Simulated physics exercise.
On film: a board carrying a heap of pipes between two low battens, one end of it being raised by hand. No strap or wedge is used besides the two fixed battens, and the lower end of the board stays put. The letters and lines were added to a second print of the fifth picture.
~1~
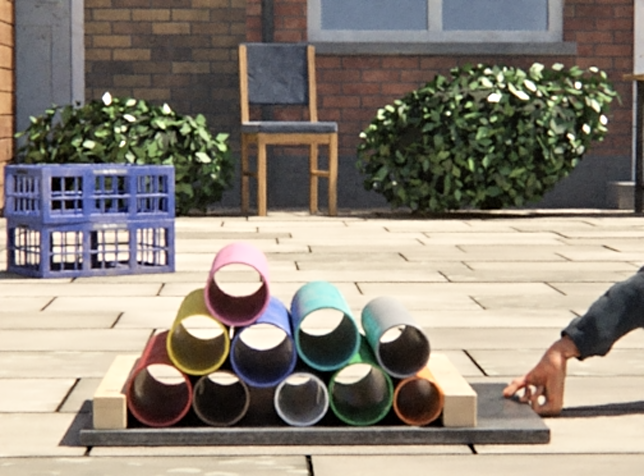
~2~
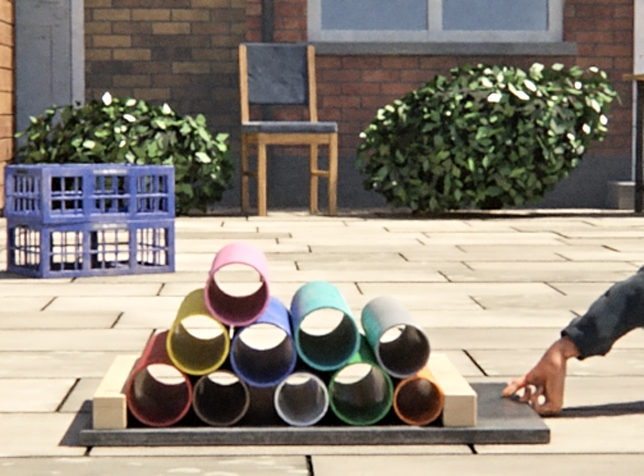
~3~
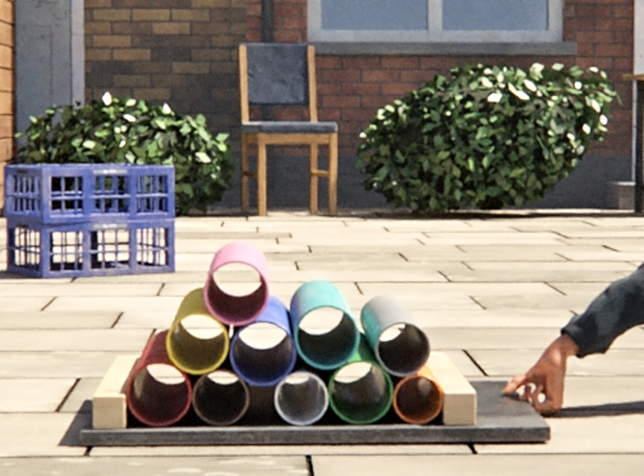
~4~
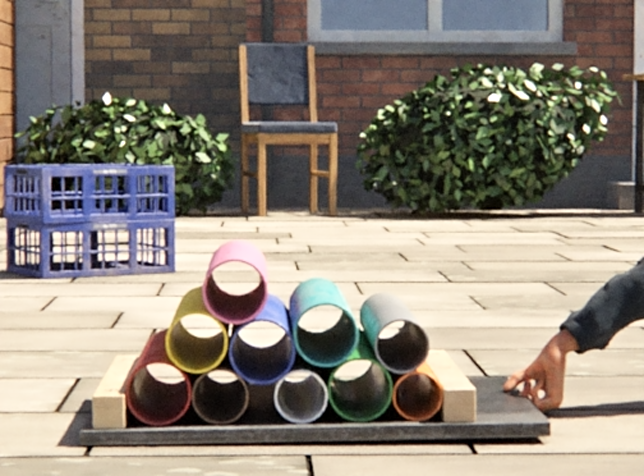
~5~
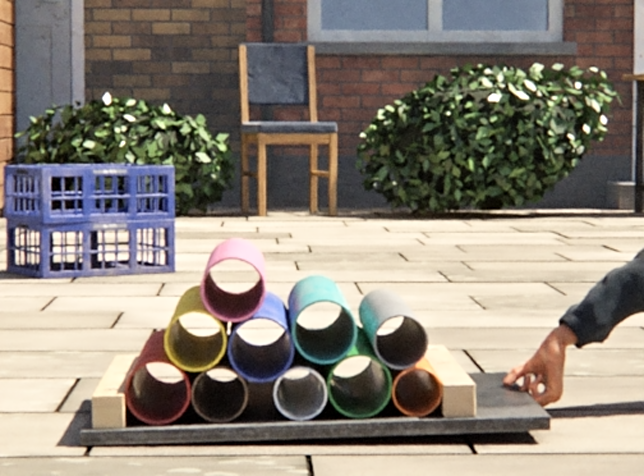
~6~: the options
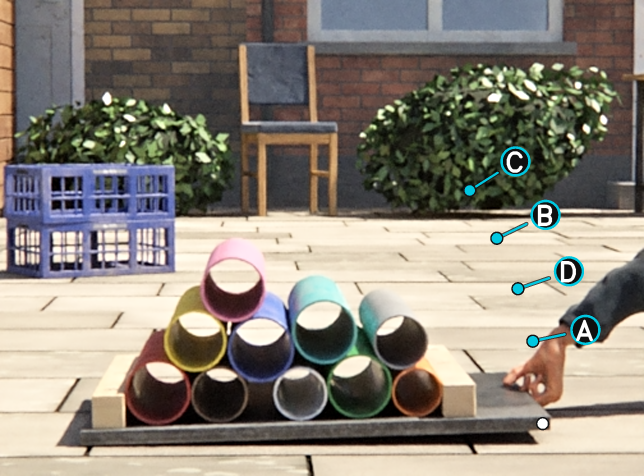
A hand at right slightly raising one end of a dark board carrying a stack of colourful pipes between two low battens.
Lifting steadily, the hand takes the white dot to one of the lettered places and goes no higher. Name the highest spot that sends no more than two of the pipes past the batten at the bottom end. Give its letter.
Up to D.
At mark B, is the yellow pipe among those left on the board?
No, with B.
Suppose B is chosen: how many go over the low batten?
With B, four.
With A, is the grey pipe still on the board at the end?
Yes.
On the marked copy, A at (533, 341); B at (497, 238); C at (470, 190); D at (518, 289); the white dot at (543, 424).
Taking D. A third of the way, board at 14°.
Two thirds of the way, board at 19°.
When it is over, board at 19°, none over the low batten.
As for the rest, A none over the low batten; B four over the low batten (blue, yellow, turquoise, pink); C four over the low batten (blue, yellow, turquoise, pink).
